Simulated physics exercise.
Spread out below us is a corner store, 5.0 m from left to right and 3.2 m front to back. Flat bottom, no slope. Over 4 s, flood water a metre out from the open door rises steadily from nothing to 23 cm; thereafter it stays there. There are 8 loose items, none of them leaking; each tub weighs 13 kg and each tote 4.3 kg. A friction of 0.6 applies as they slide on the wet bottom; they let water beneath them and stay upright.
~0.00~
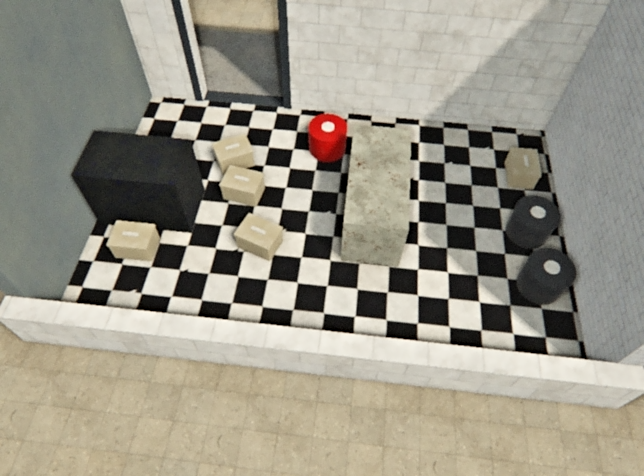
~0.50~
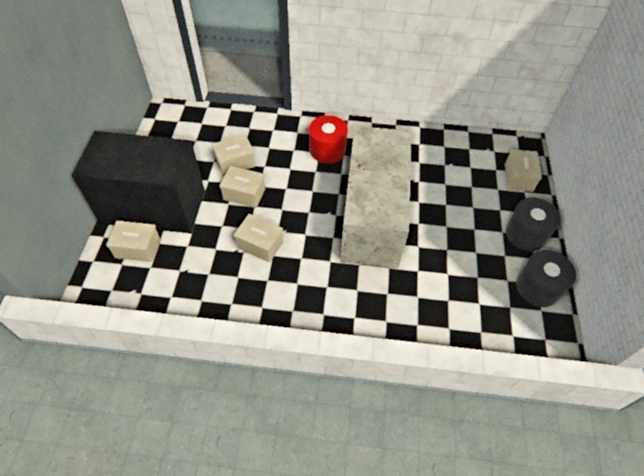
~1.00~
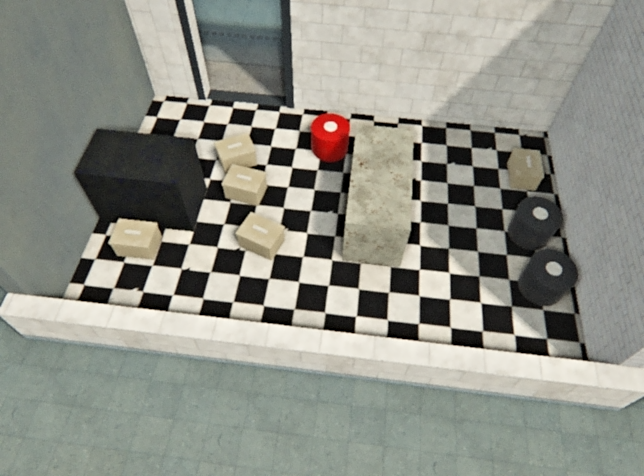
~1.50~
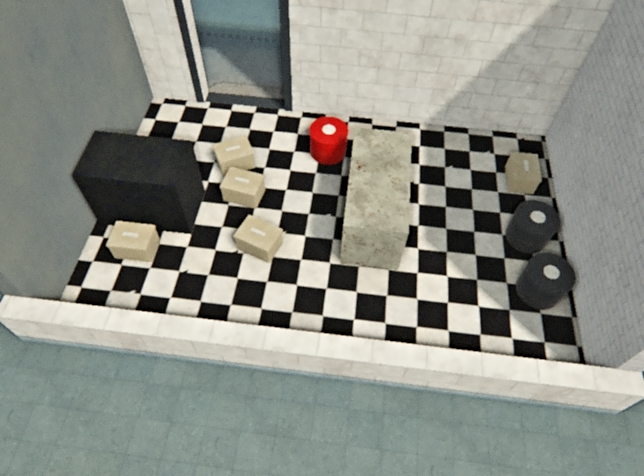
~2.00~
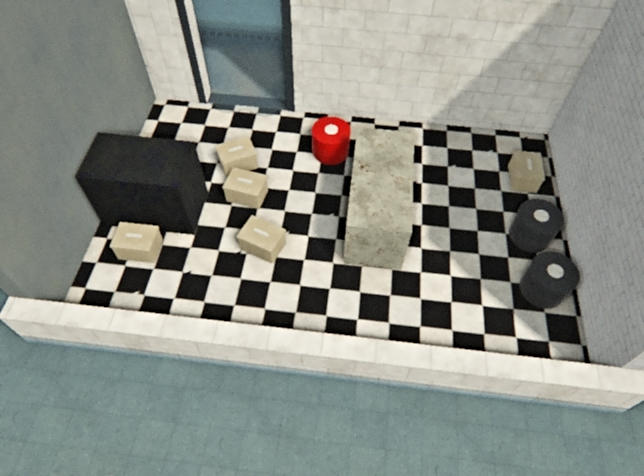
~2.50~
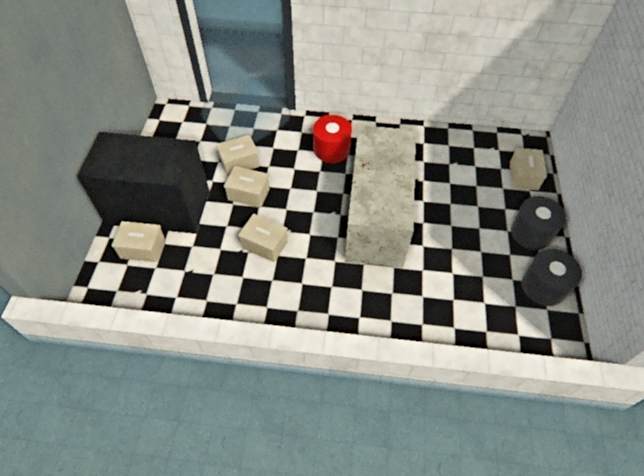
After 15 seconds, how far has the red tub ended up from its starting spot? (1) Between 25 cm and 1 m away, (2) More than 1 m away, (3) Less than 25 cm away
(1) Between 25 cm and 1 m away.
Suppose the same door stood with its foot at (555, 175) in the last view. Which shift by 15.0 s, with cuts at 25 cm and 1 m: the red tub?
Red tub: Long trip.
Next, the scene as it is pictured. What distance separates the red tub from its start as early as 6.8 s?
Displacement by then near 0 cm.
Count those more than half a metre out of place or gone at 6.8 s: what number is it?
I make it 3 by then.
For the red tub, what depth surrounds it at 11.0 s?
Roughly 5 cm deep.
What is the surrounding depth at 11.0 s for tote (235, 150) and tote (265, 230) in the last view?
I'd estimate 12 cm for the first and 14 cm for the second.
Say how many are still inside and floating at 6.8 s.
I count 3.
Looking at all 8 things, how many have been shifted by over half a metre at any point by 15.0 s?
8.
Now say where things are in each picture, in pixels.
The red tub at (328, 127) rests on the ground; water covers 0.0 m2; 0 of 8 have shifted, in the first frame.
The red tub at (328, 129), on the bottom; 0.0 m2 under water; 0 of 8 have shifted, in the second frame.
The red tub at (331, 127), on the bottom; 0.0 m2 under water; 0 of 8 have shifted, in the third frame.
The red tub at (329, 130) rests on the ground; 0.0 m2 under water; 0 of 8 have shifted, in the fourth frame.
The red tub at (331, 130), on the bottom; water covers 0.1 m2; 0 of 8 have shifted, in the fifth frame.
The red tub at (333, 128) rests on the ground; water covers 0.5 m2; 0 of 8 have shifted, in the sixth frame.
After 3.5 s the red tub is near (333, 128), 0.0 m from its start, aground; 0 afloat.
After 6.8 s the red tub is near (333, 128), 0.0 m from its start, aground; 3 afloat.
After 11.0 s the red tub is near (333, 128), 0.0 m from its start, aground; 4 afloat.
After 15.0 s the red tub is near (282, 122), 0.6 m from its start, afloat; 8 afloat.
